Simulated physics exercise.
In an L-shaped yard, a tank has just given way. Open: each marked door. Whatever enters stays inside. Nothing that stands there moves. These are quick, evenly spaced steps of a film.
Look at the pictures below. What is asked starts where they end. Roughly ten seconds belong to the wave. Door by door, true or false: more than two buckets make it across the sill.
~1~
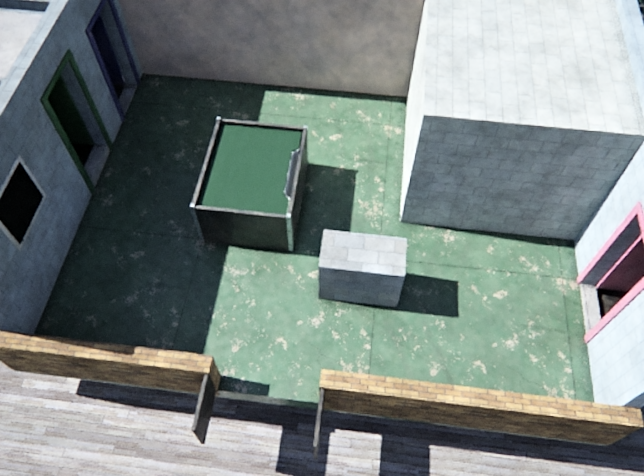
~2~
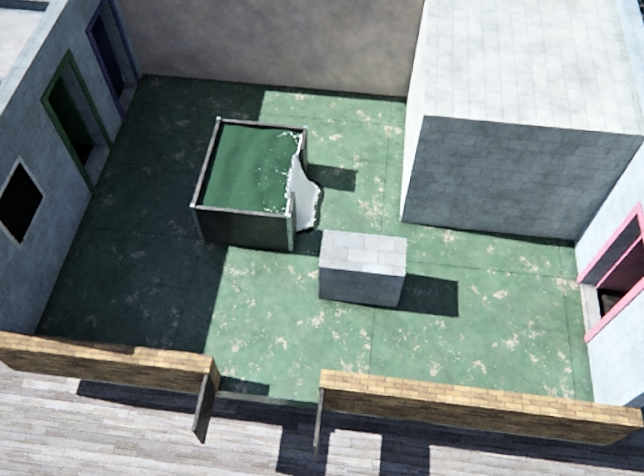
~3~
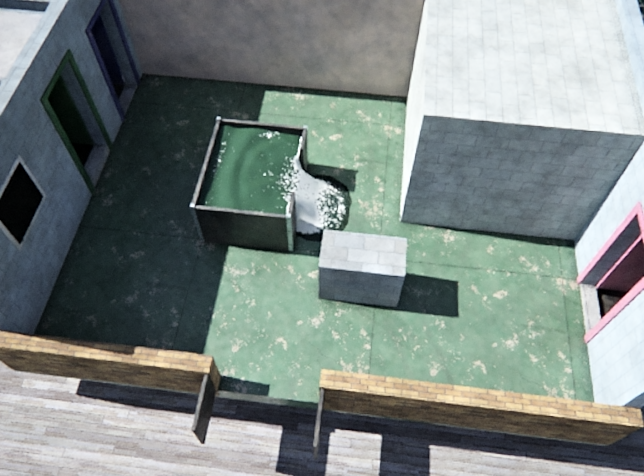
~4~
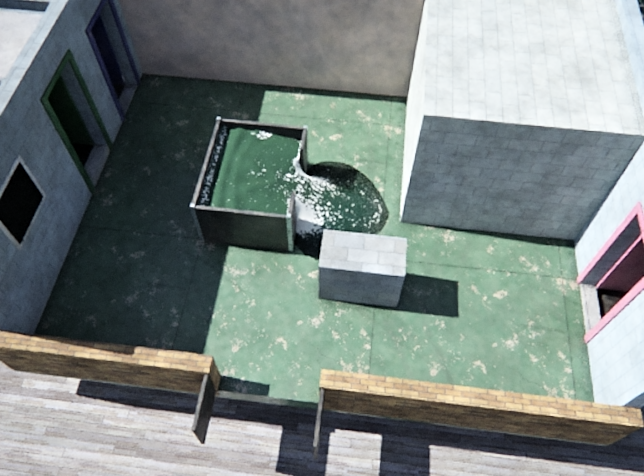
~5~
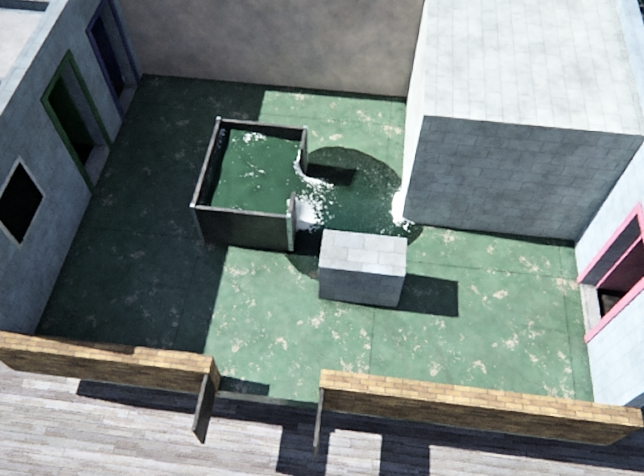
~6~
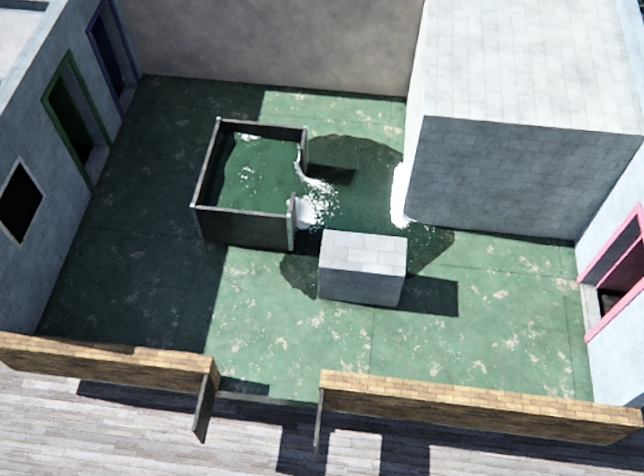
Green door: False; blue door: True; pink door: True.
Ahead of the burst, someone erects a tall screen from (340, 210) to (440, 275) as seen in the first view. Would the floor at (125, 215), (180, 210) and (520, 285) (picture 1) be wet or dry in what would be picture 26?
Listed order: Spared, spared, swamped.
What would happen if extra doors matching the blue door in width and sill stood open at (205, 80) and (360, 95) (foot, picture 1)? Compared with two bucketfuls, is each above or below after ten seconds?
First falls short, then tops the limit.
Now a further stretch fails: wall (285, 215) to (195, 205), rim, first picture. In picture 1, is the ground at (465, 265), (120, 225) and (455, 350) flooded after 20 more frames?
So that's left bare for the first, waterlogged for the second and waterlogged for the third.
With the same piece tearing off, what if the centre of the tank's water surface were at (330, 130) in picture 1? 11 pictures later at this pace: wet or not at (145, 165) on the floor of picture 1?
Untouched.
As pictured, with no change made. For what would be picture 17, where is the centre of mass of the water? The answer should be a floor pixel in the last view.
That comes out near (337, 206).
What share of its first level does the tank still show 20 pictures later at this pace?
Around 30 percent.
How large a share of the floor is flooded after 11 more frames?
I'd say 35 per cent.
A moment on, water covers 25 % of the floor; the green door not reached, the blue door not reached, the pink door not reached.
Next, water covers 35 % of the floor; the green door not reached, the blue door not reached, the pink door over two buckets in.
Then, water covers 50 % of the floor; the green door not reached, the blue door not reached, the pink door far over two buckets in.
Later, water covers 75 % of the floor; the green door wet at the sill, nothing in, the blue door over two buckets in, the pink door far over two buckets in.
In the end, water covers 95 % of the floor; the green door wet at the sill, nothing in, the blue door far over two buckets in, the pink door far over two buckets in.
